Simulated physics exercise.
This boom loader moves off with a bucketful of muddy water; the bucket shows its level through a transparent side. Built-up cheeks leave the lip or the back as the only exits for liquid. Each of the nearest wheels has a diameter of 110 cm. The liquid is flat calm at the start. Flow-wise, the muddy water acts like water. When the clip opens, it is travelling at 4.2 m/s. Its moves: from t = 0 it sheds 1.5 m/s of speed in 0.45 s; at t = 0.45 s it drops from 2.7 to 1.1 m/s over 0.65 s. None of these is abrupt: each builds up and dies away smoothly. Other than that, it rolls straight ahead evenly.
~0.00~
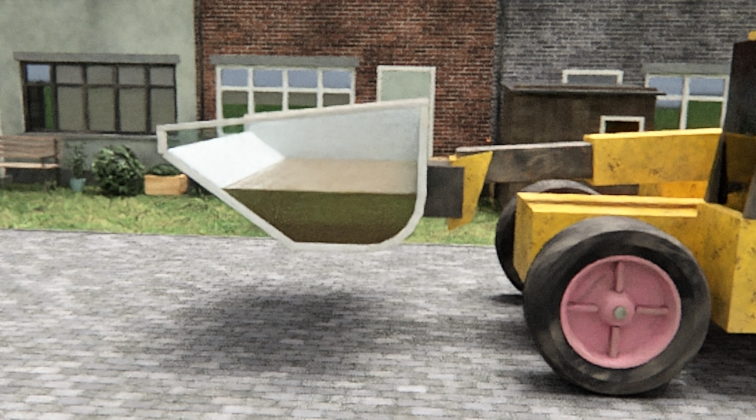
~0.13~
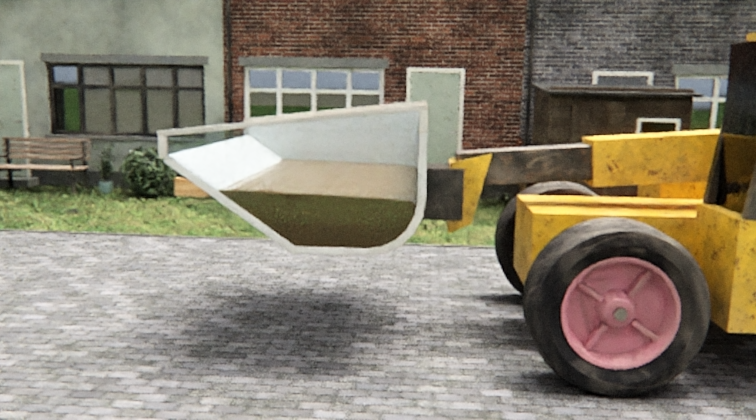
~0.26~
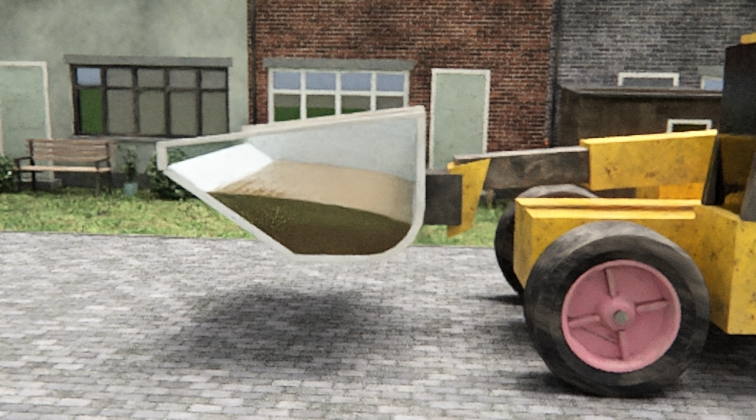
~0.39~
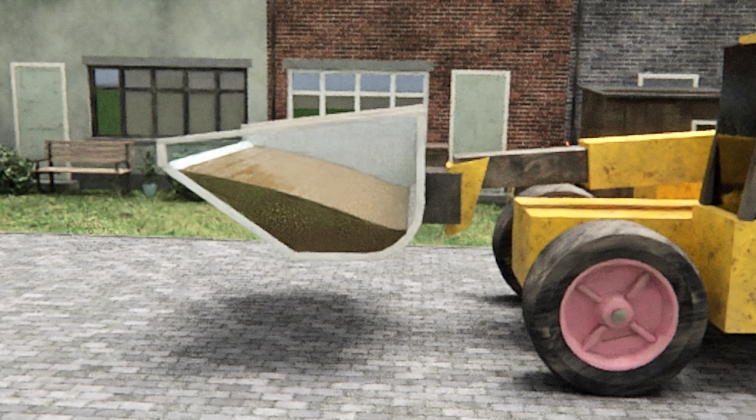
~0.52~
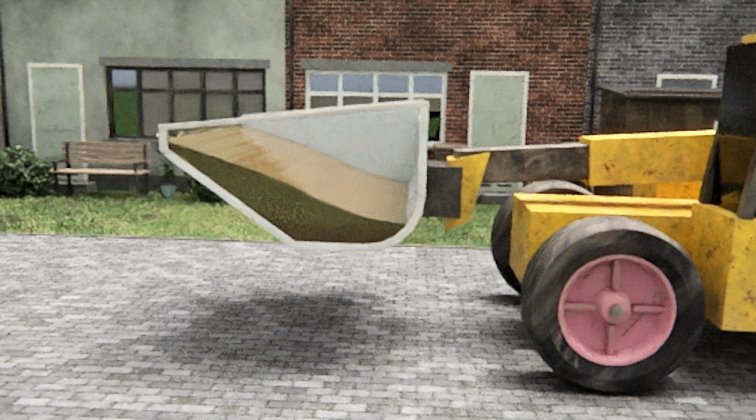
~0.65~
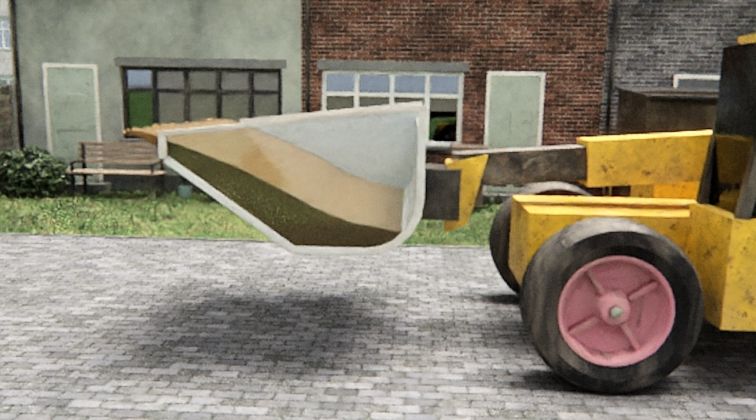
Muddy water in a yellow loader's bucket surges left, climbs to the lip and slops out.
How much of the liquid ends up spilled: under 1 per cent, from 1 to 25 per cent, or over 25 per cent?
Over 25 per cent.
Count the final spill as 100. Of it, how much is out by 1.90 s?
By that time, around 80 percent of it is out.
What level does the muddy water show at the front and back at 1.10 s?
Level, front = 30 cm; level, back = 0 cm.
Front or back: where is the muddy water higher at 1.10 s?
Tilt: Towards the forward end.
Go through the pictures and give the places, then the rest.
In the first picture, the surface is at (298, 191) near the front wall; the surface is at (402, 195) near the back wall; the lip is at (167, 150); the front is on the left.
In the second picture, the surface is at (298, 195) near the front wall; the surface is at (402, 201) near the back wall.
In the third picture, the surface is at (298, 201) near the front wall; the surface is at (401, 221) near the back wall.
In the fourth picture, the surface is at (298, 198) near the front wall; the surface is at (401, 231) near the back wall.
In the fifth picture, the surface is at (299, 190) near the front wall; the surface is at (401, 224) near the back wall; muddy water has begun to come out.
In the sixth picture, the surface is at (298, 200) near the front wall; the surface is at (400, 232) near the back wall; the lip is at (168, 155); muddy water is coming out, 4 per cent so far.
Then, 1.10 s in, the surface stands 0 cm at the back and 29 cm at the front; 22 per cent is out, over the front.
Then, 1.50 s in, the surface stands 28 cm at the back and 25 cm at the front; 24 per cent is out, over the front.
Then, 1.90 s in, the surface stands 47 cm at the back and 0 cm at the front; 24 per cent is out, over the front.
Then, 3.98 s in, 30 per cent is out, over the front, 186 of 611 litres.
